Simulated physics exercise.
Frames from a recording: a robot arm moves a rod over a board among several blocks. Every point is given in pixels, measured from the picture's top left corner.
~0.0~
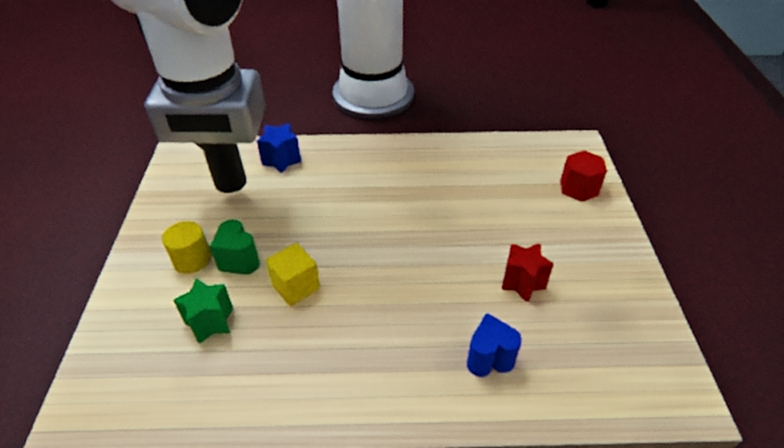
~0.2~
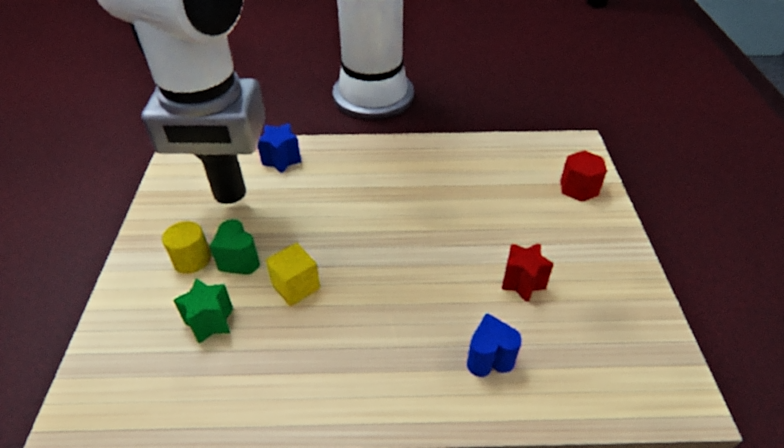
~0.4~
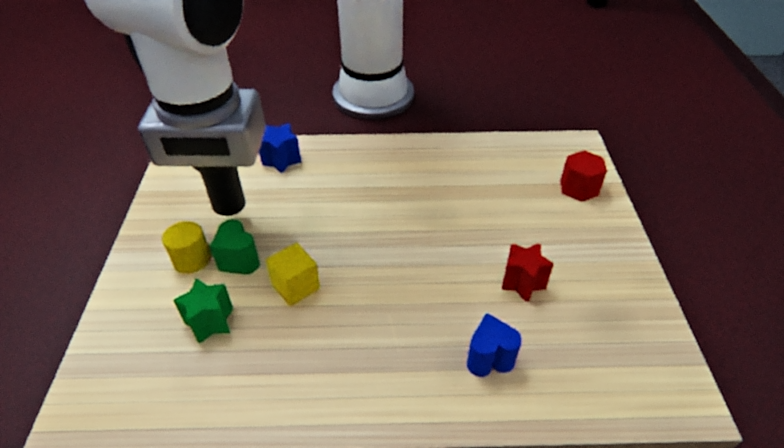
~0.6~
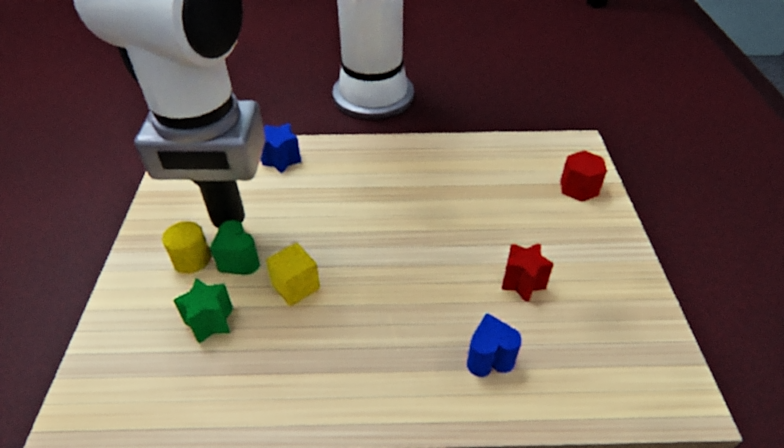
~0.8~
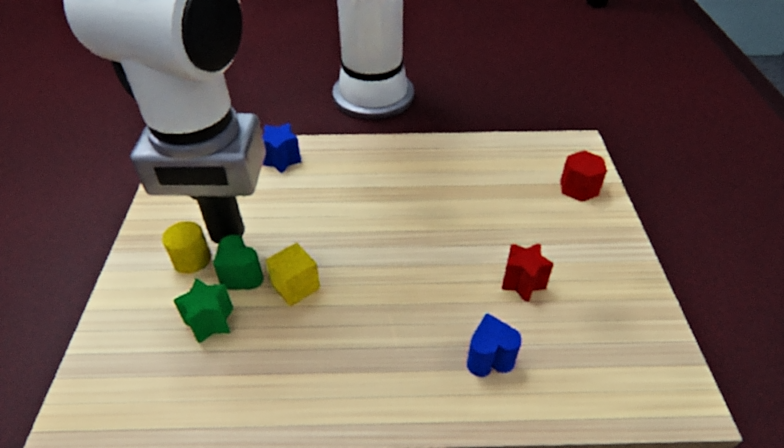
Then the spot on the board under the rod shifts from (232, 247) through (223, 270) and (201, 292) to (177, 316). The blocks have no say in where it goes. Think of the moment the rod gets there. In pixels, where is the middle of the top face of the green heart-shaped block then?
The middle of its upper face should be somewhere near (234, 275).
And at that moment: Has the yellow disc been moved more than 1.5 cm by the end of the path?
Going by the path, no.
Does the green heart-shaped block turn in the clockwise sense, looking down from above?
That would be a no.
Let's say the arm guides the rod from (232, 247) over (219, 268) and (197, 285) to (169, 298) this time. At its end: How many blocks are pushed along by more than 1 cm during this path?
I expect two blocks to be moved by more than 1 cm.
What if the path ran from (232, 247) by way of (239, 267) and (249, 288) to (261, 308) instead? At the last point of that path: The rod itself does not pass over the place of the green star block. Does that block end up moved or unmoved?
The push reaches it.
On the path given first. One third of the way, rod (216, 256); green star block (201, 300), turned 20° clockwise; green heart-shaped block (236, 271), turned 35° anticlockwise.
Two thirds of the way, rod (194, 278); green star block (202, 301), turned 25° clockwise; green heart-shaped block (235, 275), turned 50° anticlockwise.
At the end, rod (169, 301); yellow disc still; green star block (199, 305); green heart-shaped block (235, 275), turned 50° anticlockwise.
